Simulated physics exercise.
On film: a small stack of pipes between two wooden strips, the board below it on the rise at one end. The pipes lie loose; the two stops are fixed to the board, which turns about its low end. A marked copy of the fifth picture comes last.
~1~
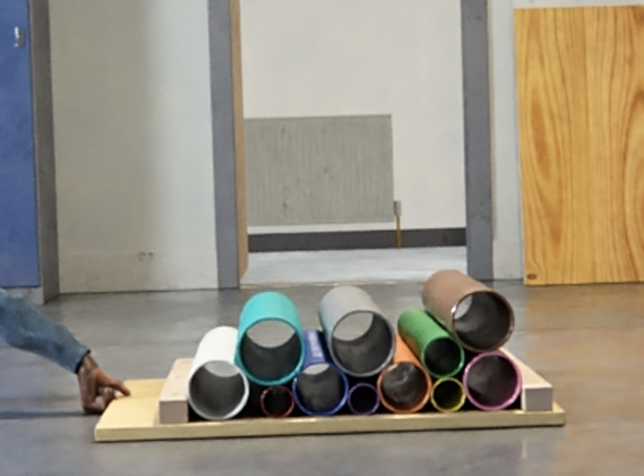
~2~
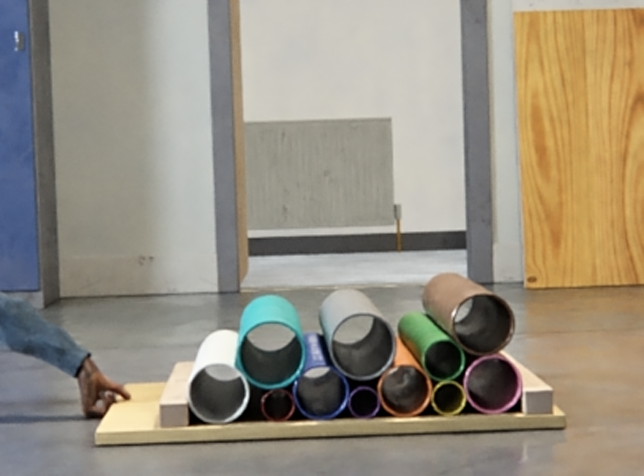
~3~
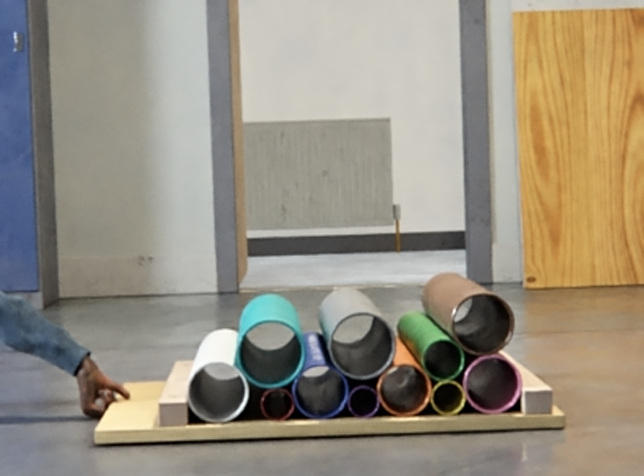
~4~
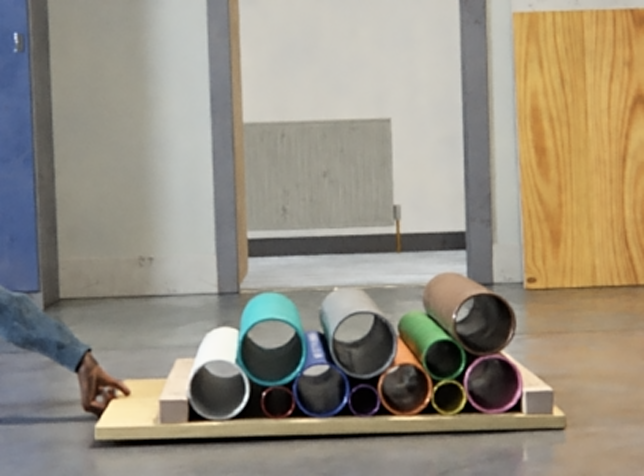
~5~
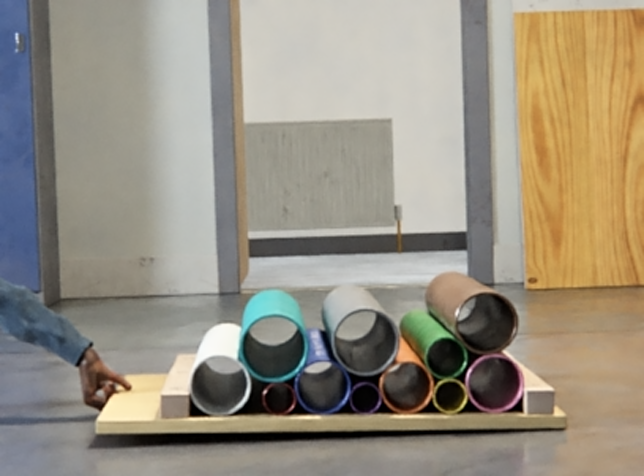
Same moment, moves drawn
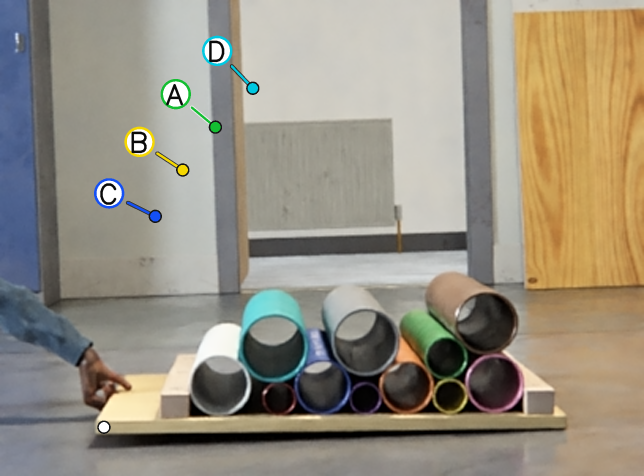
A hand at the left gripped the end of a board holding a small stack of colourful loose pipes between two wooden strips, and the board and pipes barely moved at all.
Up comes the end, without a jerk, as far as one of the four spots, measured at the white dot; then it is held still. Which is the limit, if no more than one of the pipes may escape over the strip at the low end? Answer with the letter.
It can be raised to B.
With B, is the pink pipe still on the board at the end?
Yes, with B.
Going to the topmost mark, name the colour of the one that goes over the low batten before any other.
The brown one.
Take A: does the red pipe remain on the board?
Yes.
On the marked copy, A at (215, 127); B at (183, 170); C at (155, 216); D at (253, 88); the white dot at (104, 427).
Taking B. A third of the way, board at 19°.
Two thirds of the way, board at 35°.
When it is over, board at 35°, one over the low batten (brown).
As for the rest, A three over the low batten (turquoise, grey, brown); C one over the low batten (brown); D four over the low batten (green, turquoise, grey, brown).
